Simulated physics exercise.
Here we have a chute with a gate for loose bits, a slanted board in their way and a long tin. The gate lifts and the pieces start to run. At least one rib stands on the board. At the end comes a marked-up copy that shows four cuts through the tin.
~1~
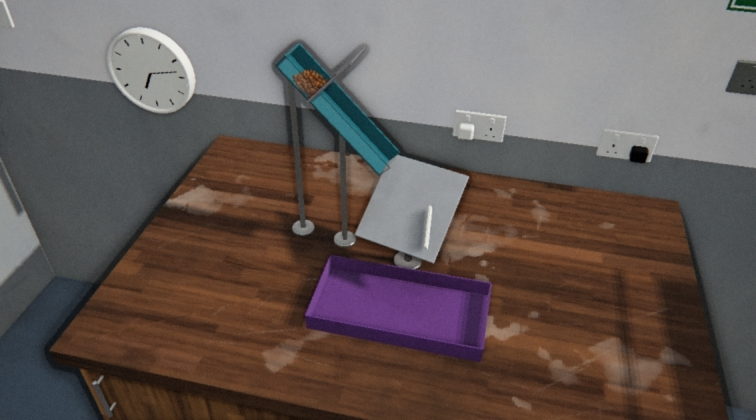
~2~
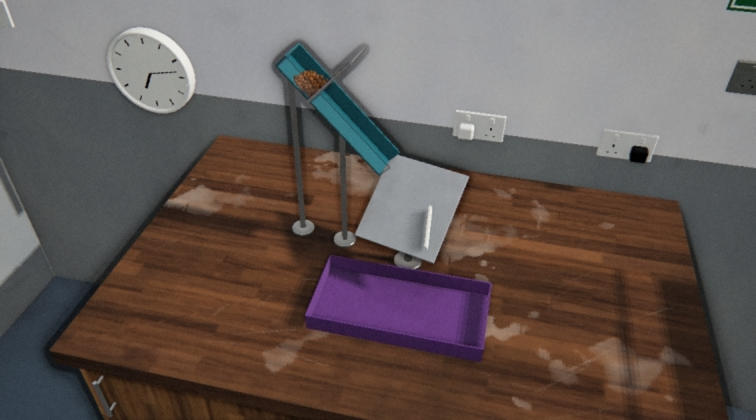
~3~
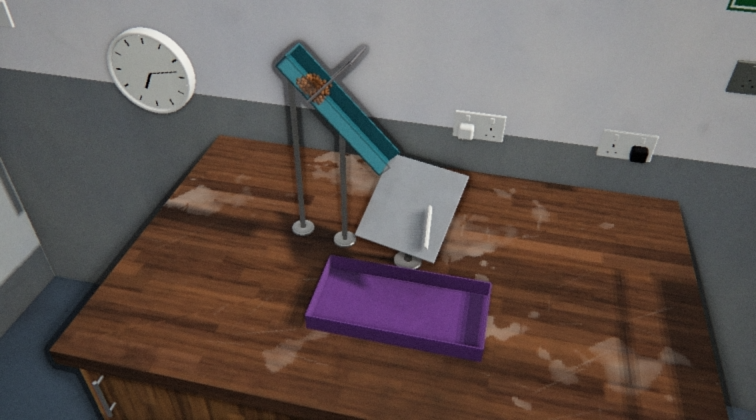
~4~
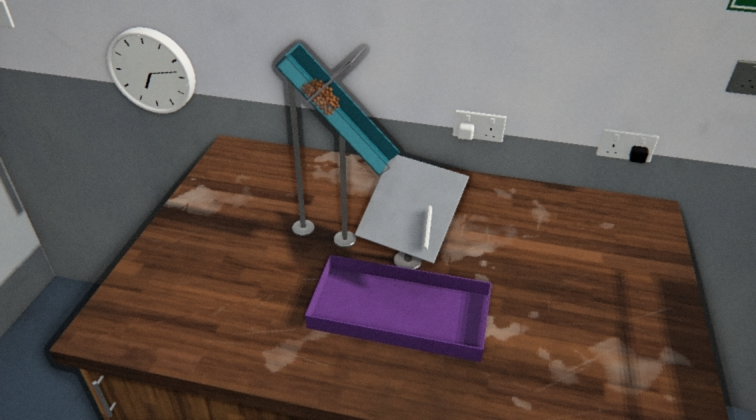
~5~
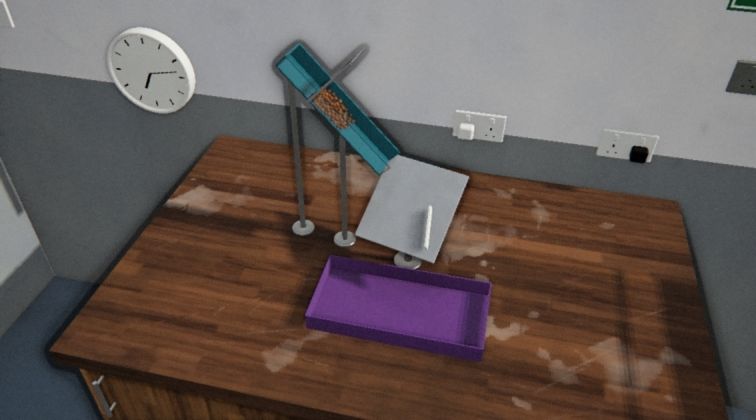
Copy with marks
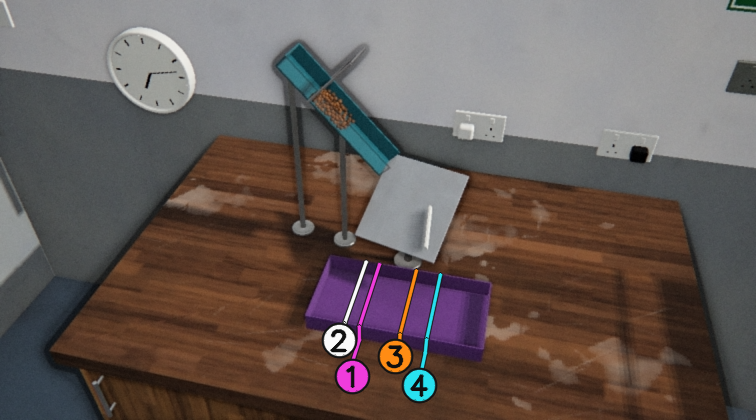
In this clip, a clump of small orange-brown pieces slides gradually down a sloping teal chute toward the right, spreading out slightly, while the tilted grey board with its white rib and the empty purple tin stay still.
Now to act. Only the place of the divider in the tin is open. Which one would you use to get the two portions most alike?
Take 3.
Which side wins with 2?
Right.
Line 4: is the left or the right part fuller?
More lands on the left.
On the marked copy, line 1 crosses the front rim at (359, 325); line 2 crosses the front rim at (344, 323); line 3 crosses the front rim at (400, 333); line 4 crosses the front rim at (426, 338).
With 1, of what is caught, only a few on the left of the divider, all but a few on the right.
With 2, of what is caught, none at all on the left of the divider, the whole lot on the right.
With 3, of what is caught, close to a third on the left of the divider, close to two thirds on the right.
With 4, of what is caught, the bulk on the left of the divider, a small share on the right.
